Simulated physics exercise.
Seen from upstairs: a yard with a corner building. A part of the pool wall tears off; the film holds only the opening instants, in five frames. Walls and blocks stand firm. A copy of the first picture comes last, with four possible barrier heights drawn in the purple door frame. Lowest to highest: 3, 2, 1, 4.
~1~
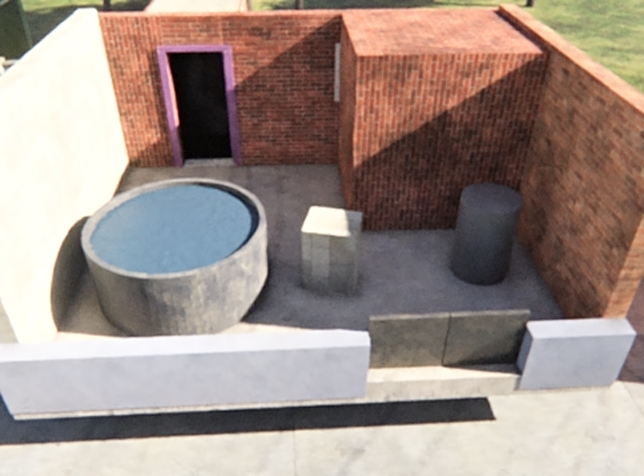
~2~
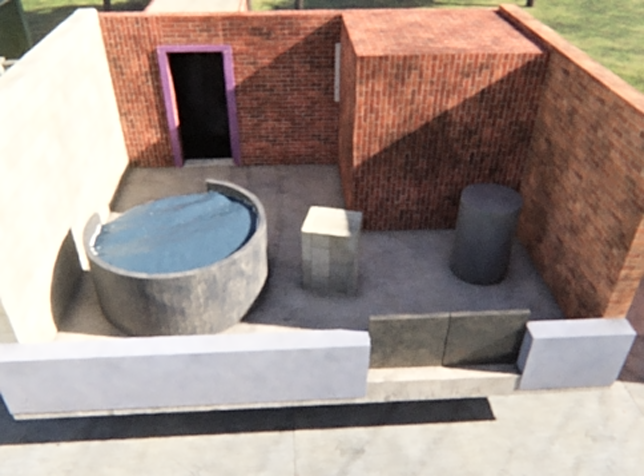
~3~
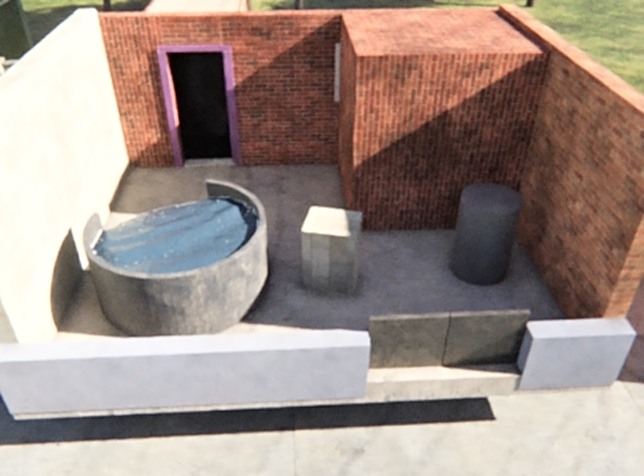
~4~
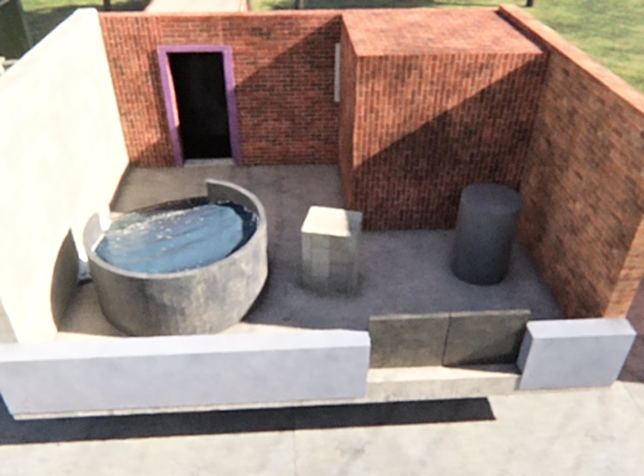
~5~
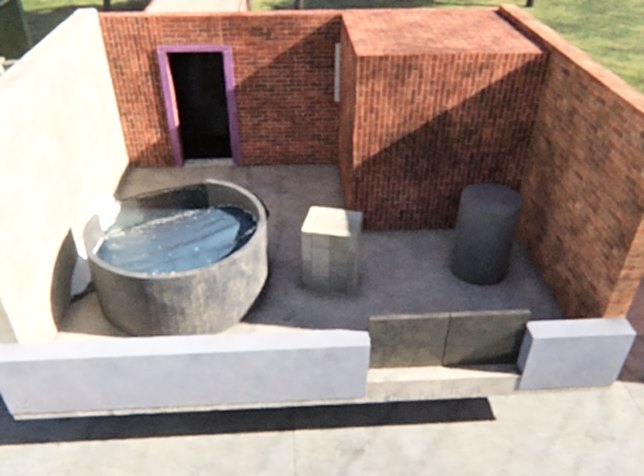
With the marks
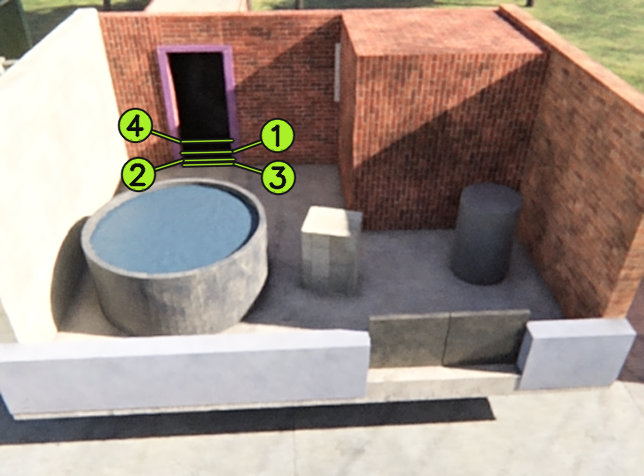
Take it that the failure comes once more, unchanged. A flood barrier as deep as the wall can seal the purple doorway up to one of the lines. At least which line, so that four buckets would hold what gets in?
It is 4.
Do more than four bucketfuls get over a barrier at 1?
Yes, it does.
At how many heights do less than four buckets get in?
One of the four.
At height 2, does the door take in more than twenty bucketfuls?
Yes, it does.
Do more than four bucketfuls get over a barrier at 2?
Yes, it does.
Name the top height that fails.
That is height 1.
On the marked copy, 1 at (207, 152); 2 at (208, 159); 3 at (209, 164); 4 at (206, 141); from the bottom up 3, 2, 1, 4.
Choosing 1, about 11 bucketfuls get in.
Choosing 2, dozens of bucketfuls pour in.
Choosing 3, dozens of bucketfuls pour in.
Choosing 4, a splash gets over, under a bucket.
